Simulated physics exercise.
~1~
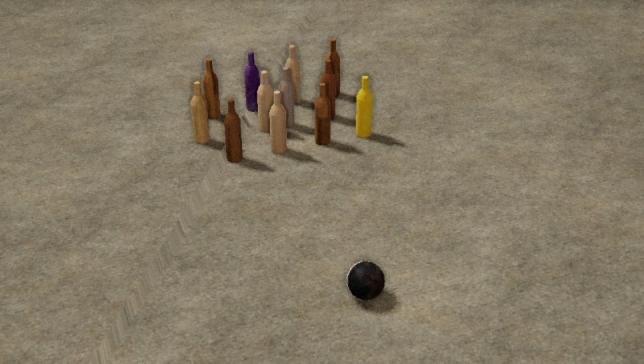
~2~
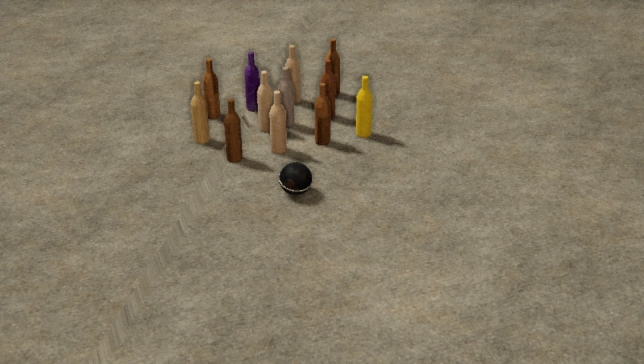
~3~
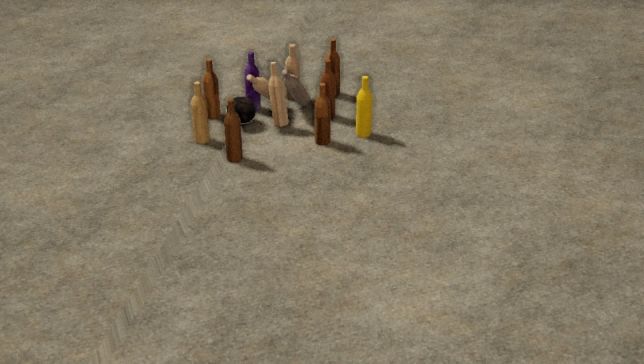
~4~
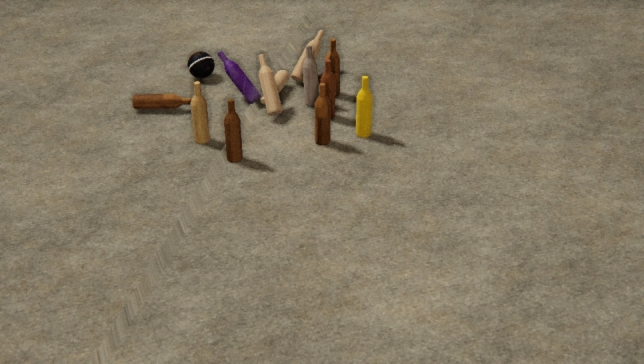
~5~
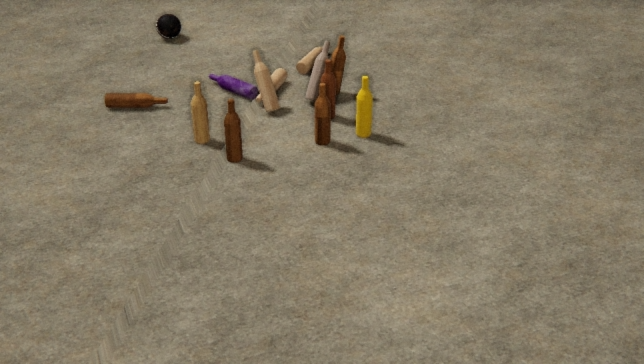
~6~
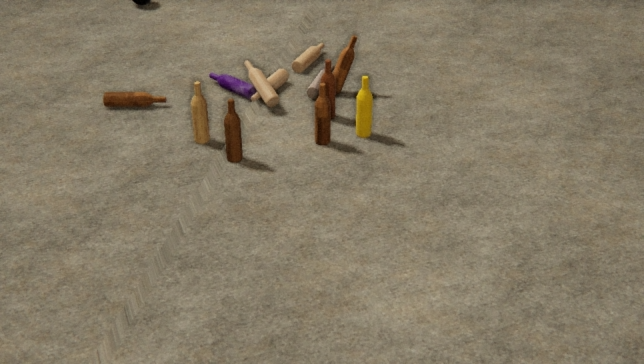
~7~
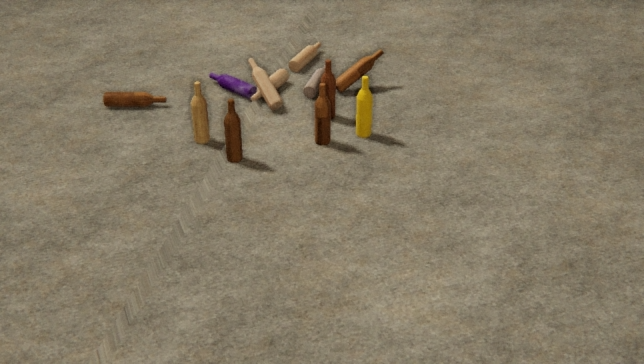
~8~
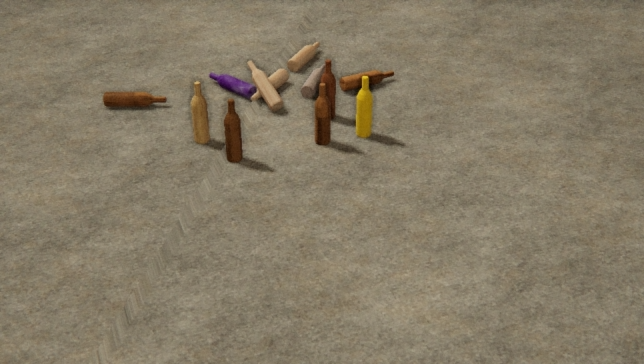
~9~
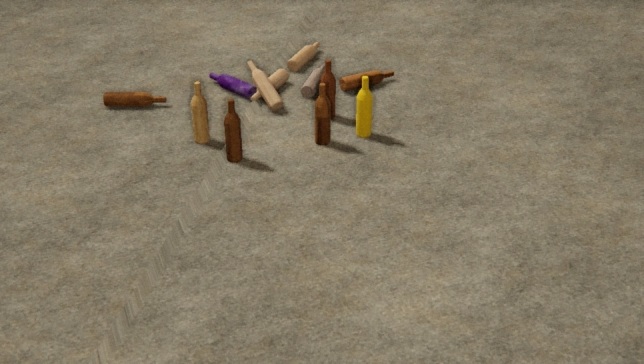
A black ball rolls into a group of bottle-shaped skittles, toppling several, while the yellow stands.
